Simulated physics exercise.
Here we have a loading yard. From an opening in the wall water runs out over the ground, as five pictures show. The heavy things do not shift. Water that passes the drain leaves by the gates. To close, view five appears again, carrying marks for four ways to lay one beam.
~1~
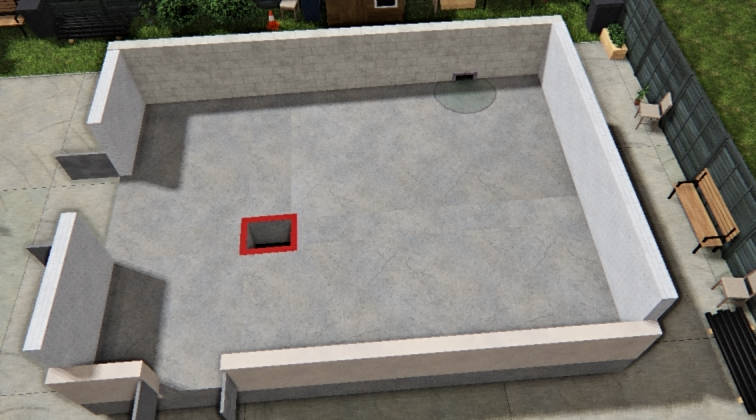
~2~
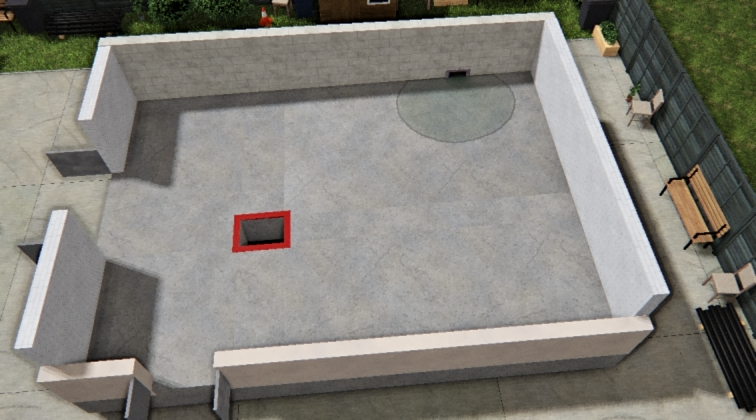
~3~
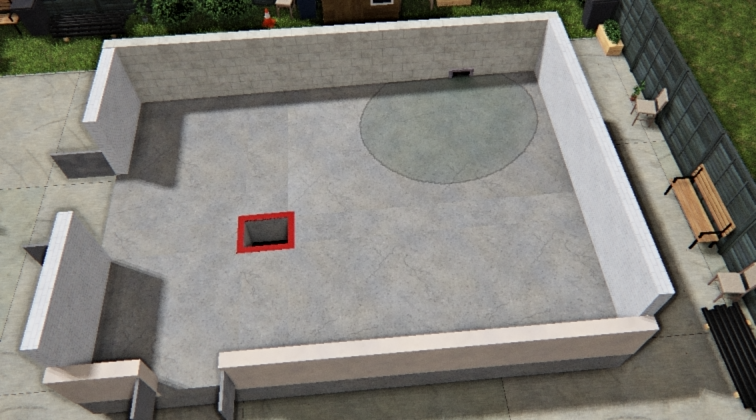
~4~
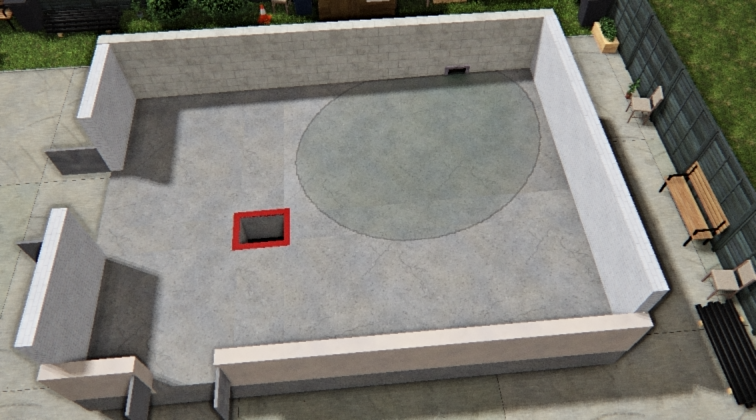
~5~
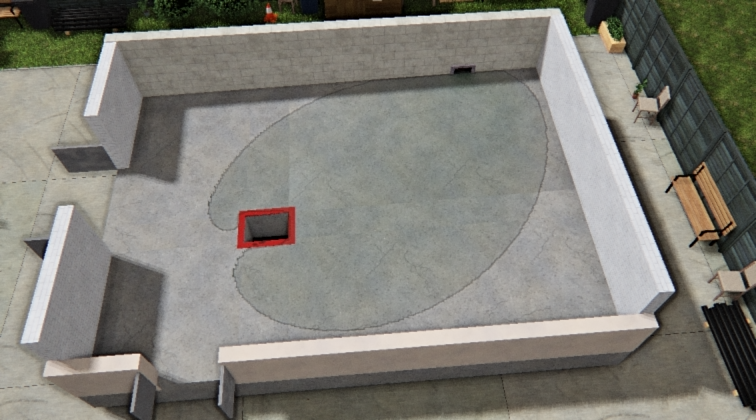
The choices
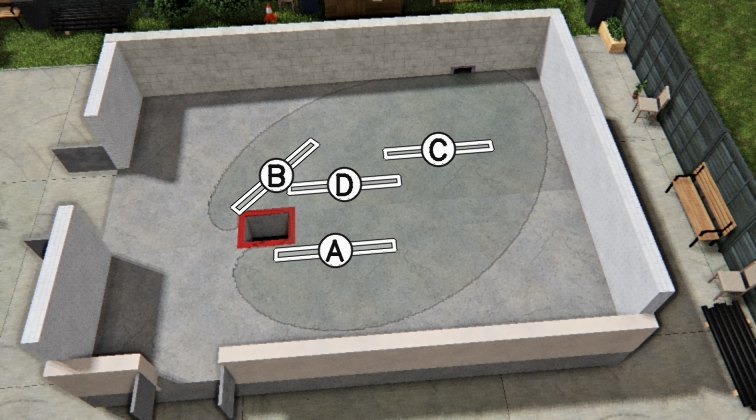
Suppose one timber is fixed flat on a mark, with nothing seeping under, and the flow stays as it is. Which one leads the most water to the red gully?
The best position is A.
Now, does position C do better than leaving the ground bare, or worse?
Worse.
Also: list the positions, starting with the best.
A, B, C, D.
On the marked copy, A from (276, 255) to (394, 245); B from (236, 210) to (314, 142); C from (385, 153) to (490, 145); D from (289, 189) to (399, 180).
If A is chosen, about 53 % of the stream runs into the red gully, about 44 % out by the gates.
If B is chosen, about 34 % of the stream runs into the red gully, about 64 % out by the gates.
If C is chosen, about 17 % of the stream runs into the red gully, about 80 % out by the gates.
If D is chosen, about 7 % of the stream runs into the red gully, about 92 % out by the gates.
